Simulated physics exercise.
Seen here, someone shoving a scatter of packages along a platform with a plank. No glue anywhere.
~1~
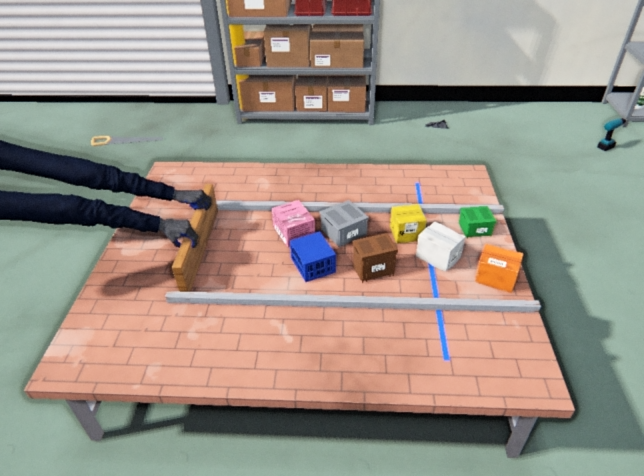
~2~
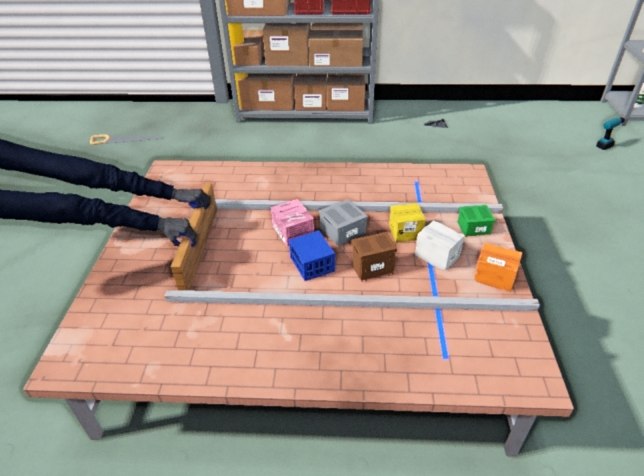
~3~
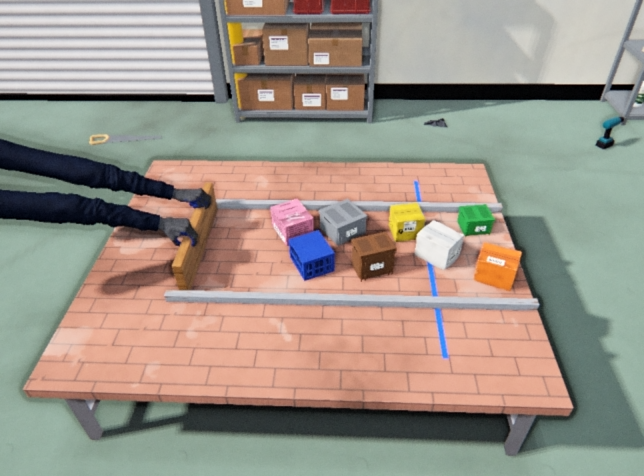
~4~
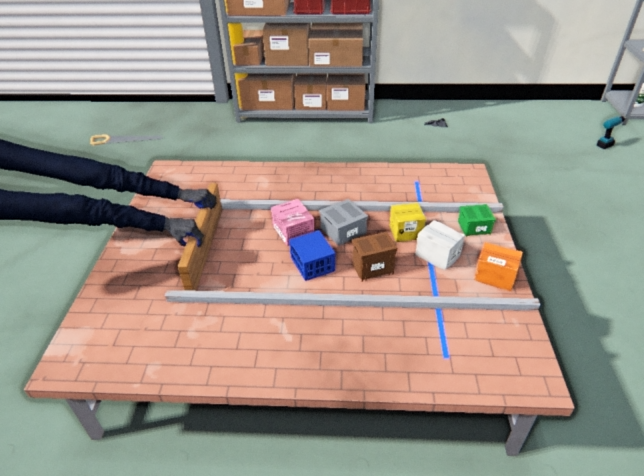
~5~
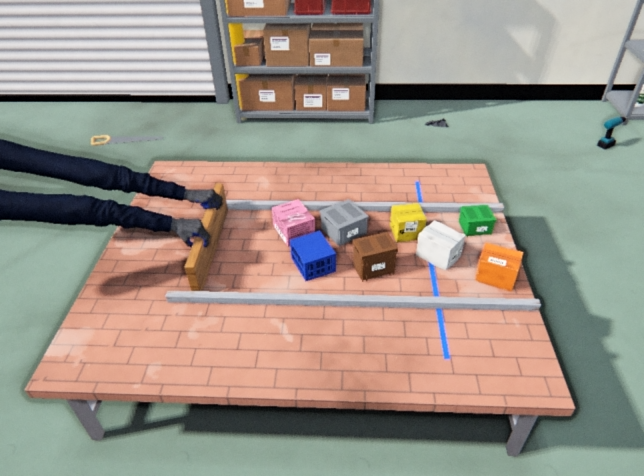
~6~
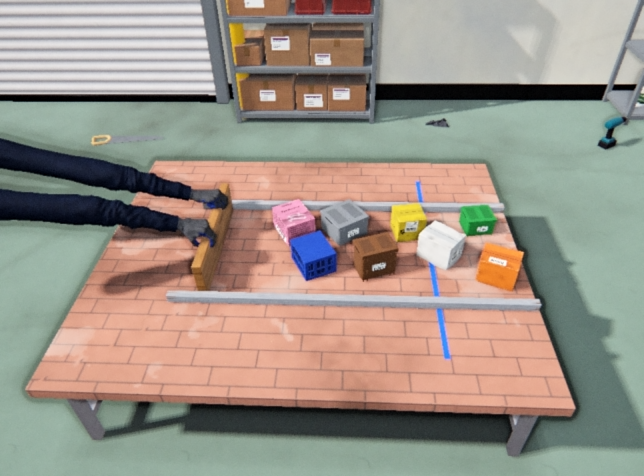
In a workshop, gloved hands sliding a wooden plank slightly rightward along a brick-patterned table, the scattered colourful boxes staying still.
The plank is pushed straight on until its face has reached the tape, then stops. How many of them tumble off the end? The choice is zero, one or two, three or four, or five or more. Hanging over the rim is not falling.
The number that fall off is one or two.
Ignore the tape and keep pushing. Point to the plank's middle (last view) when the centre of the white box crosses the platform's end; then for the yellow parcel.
Near (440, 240) and (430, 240).
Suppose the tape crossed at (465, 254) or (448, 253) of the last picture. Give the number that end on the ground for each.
Down on the ground: 4 and 4.
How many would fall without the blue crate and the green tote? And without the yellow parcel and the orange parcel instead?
It would be 0 and 0.
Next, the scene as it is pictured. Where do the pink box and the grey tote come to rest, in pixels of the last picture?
The pink box at (445, 229), the grey tote at (479, 231).
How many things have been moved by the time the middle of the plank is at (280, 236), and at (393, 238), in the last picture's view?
At the one place 1, at the other 8.
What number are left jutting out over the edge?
The number is 2.
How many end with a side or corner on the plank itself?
2 of them.
Early on, none off yet; orange parcel at rest near (499, 267); green tote at rest near (477, 221); white box at rest near (441, 245).
A while later, none off yet; orange parcel at rest near (499, 267); green tote at rest near (477, 221); white box travelled a little near (447, 248).
Finally, the number that fall off is one or two; lost, green tote and orange parcel.
